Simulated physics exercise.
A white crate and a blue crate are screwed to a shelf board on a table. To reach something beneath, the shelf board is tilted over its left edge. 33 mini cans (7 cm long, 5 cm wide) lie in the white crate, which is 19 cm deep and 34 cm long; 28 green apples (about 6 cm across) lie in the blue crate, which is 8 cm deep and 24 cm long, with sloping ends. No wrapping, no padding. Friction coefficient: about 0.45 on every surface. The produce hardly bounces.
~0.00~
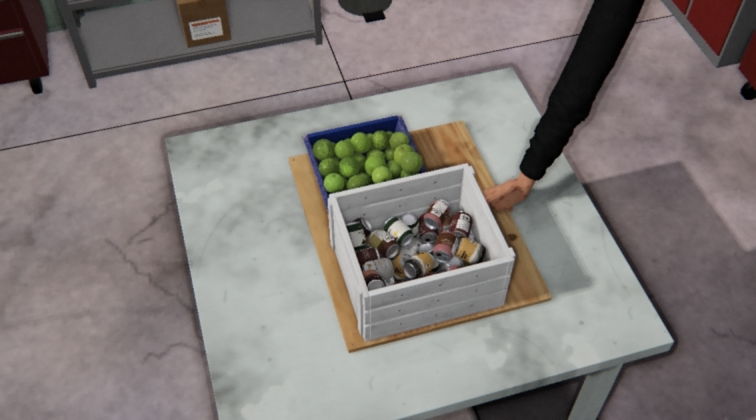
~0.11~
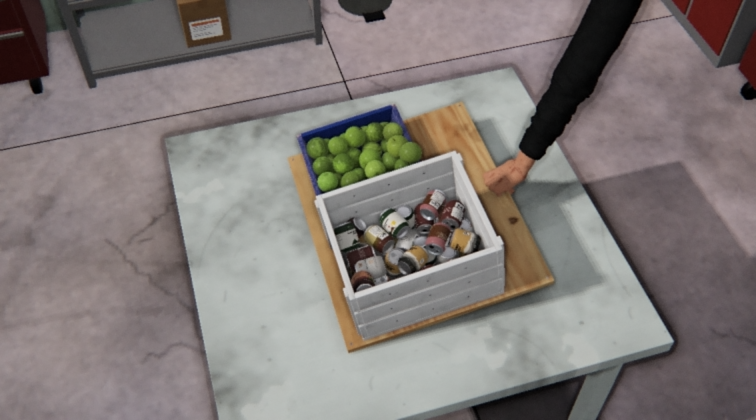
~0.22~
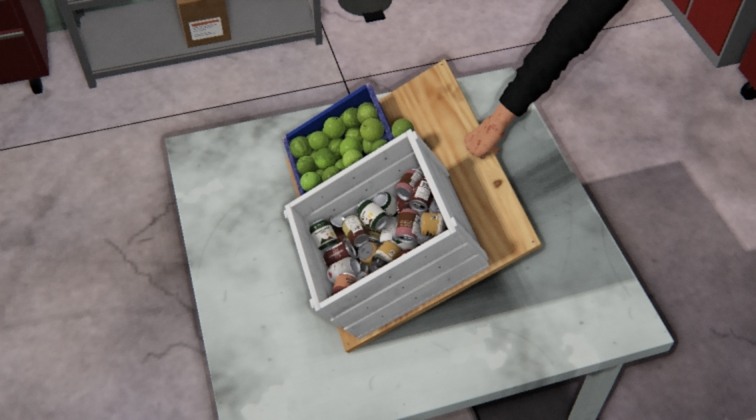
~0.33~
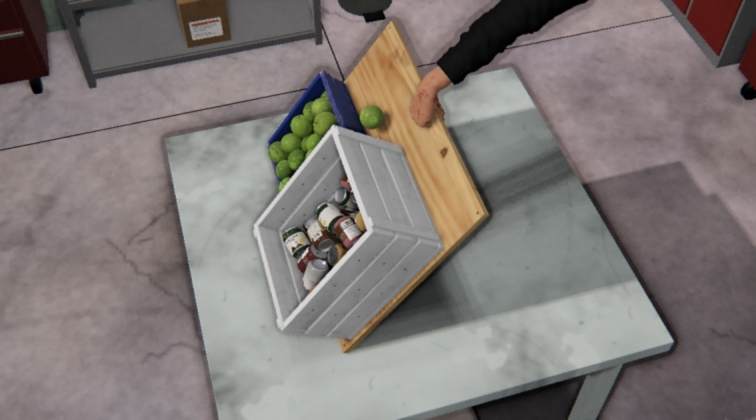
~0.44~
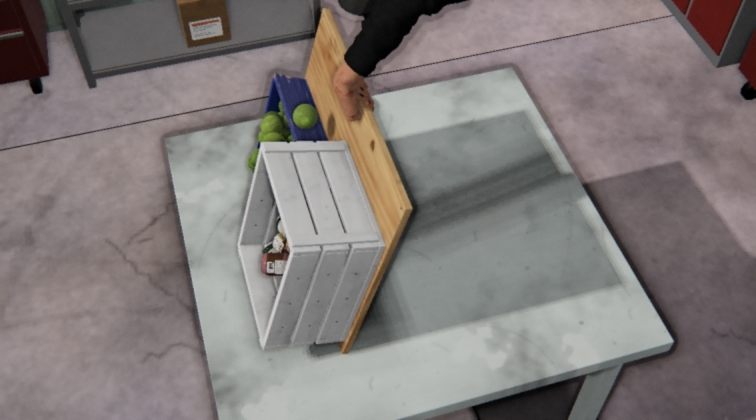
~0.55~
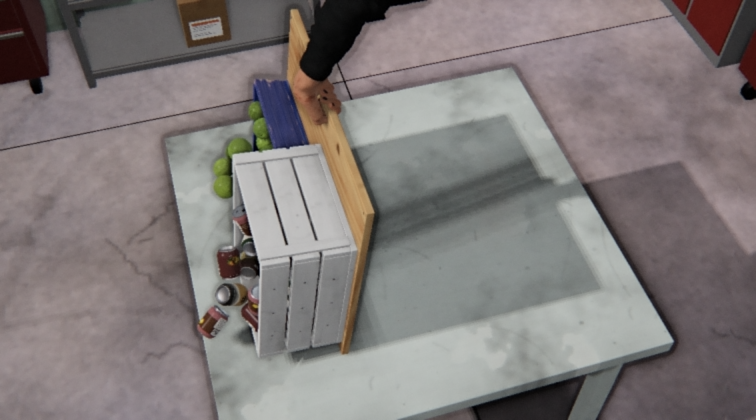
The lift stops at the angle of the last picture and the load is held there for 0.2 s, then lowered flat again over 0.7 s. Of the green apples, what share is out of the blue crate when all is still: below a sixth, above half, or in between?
The blue crate loses upwards of half of its green apples.
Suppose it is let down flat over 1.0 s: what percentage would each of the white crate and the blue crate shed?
In that case white crate 50, blue crate 100 per cent.
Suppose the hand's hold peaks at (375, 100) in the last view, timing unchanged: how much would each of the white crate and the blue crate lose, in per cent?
In that case white crate 30, blue crate 50 per cent.
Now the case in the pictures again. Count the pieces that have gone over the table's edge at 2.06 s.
Roughly 30.
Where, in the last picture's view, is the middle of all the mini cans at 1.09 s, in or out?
Around (255, 304).
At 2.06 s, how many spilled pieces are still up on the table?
Some 12 pieces.
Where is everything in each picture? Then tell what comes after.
In the first frame (each is followed by its nearest rim corner in this view, unless another is named), blue crate (by its farthest rim corner), (398, 117); white crate, (369, 294); 0° from level; none out.
The second frame shows blue crate, (392, 106); white crate, (355, 296); 9° from level.
The third frame shows white crate, (320, 306); 29° from level; 1 out, the lowest apple at (403, 130).
The fourth frame shows white crate, (284, 325); 54° from level; 1 out, the lowest apple at (372, 117).
The fifth frame shows white crate, (263, 345); 74° from level; 2 out.
The sixth frame shows white crate, (258, 353); 83° from level; 17 out.
After 0.79 s, tilt 82°; white crate 17 in, 16 out and blue crate 4 in, 24 out.
After 1.09 s, tilt 43°; white crate 16 in, 17 out and blue crate 1 in, 27 out.
After 1.51 s, tilt 0°; white crate 16 in, 17 out and blue crate 1 in, 27 out.
Outcome (at 2.06 s), white crate 16 in, 17 out and blue crate 1 in, 27 out. Asked share, 27 of 28, 96 per cent.
